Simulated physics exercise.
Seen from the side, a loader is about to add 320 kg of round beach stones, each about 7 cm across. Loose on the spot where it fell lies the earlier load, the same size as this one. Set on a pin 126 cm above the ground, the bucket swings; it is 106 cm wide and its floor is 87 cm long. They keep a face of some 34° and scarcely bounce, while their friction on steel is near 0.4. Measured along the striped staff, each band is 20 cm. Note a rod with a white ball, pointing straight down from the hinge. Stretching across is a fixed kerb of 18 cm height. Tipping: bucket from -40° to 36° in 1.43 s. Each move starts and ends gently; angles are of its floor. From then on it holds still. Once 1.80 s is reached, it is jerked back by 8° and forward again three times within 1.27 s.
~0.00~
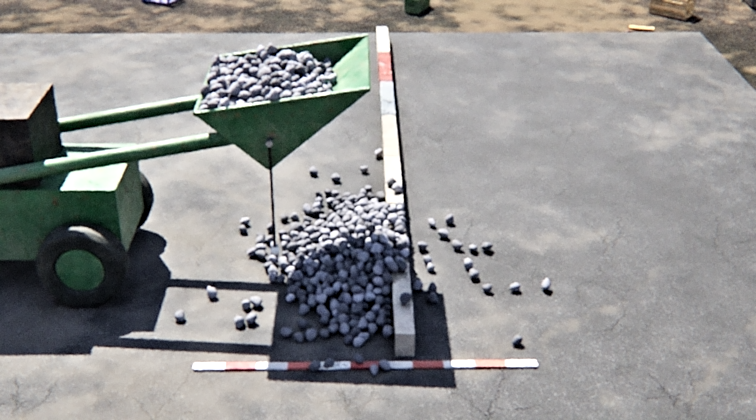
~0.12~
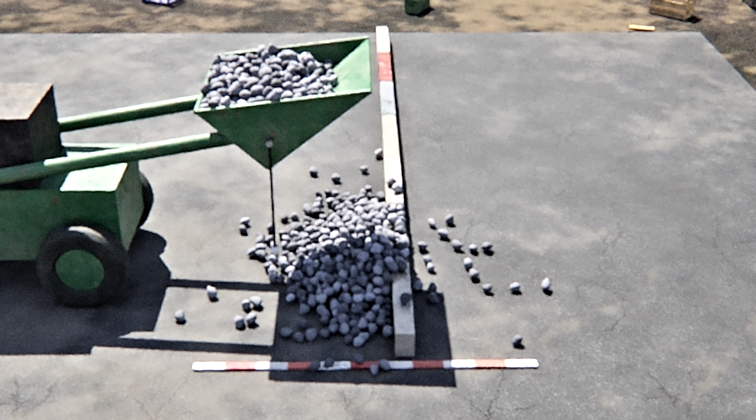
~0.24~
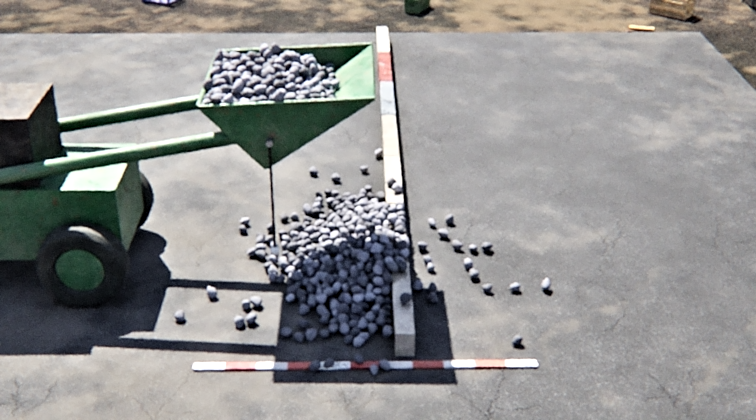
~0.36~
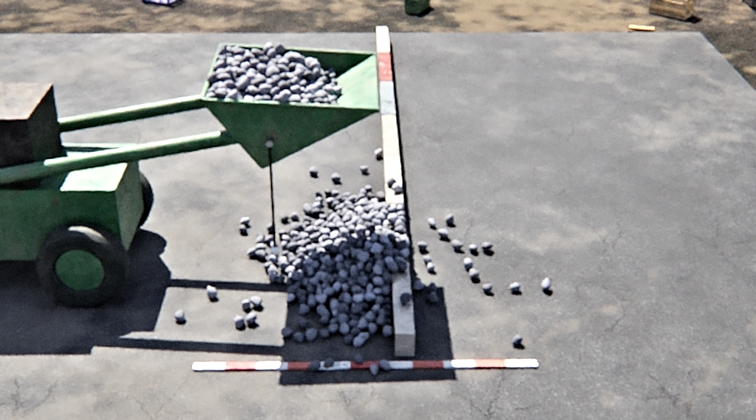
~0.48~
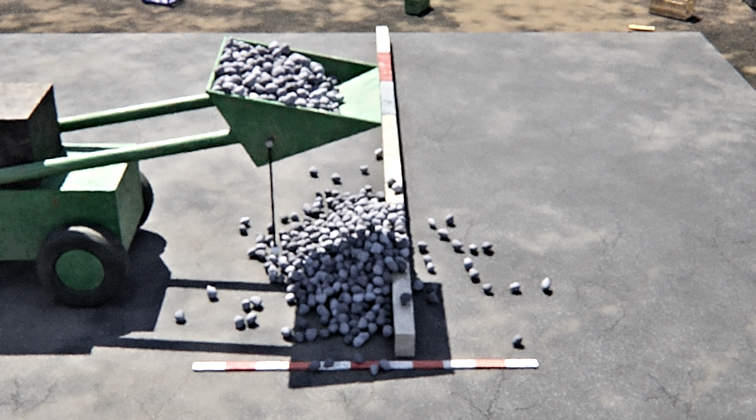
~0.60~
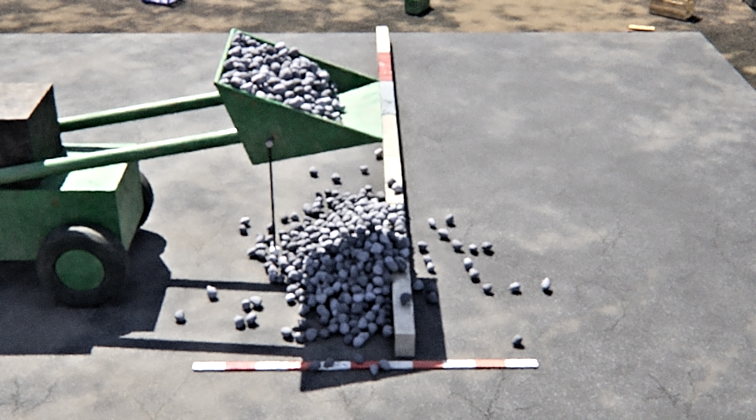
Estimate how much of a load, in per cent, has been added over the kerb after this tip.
Roughly 78 per cent of a load has been added.
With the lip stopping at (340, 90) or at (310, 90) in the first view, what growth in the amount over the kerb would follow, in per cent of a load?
Some 50 percent, and then 25 percent.
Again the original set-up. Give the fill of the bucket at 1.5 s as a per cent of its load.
45 % still inside.
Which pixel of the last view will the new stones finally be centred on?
I'd point to about (451, 255).
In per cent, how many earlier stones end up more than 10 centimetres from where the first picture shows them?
I'd say roughly 5 per cent of them.
After 1.1 s the floor is at 24°; in per cent of one load, 99 in the bucket, 98 on this side of the kerb, 3 over the kerb; the foremost stones are at (495, 278).
After 1.5 s the floor is at 36°; in per cent of one load, 43 in the bucket, 141 on this side of the kerb, 16 over the kerb; the foremost stones are at (496, 278).
After 3.5 s the floor is at 36°; in per cent of one load, 0 in the bucket, 119 on this side of the kerb, 81 over the kerb; the foremost stones are at (628, 252).
After 6.0 s the floor is at 36°; in per cent of one load, 0 in the bucket, 119 on this side of the kerb, 81 over the kerb; the foremost stones are at (628, 252). Net gain over the kerb, 78.
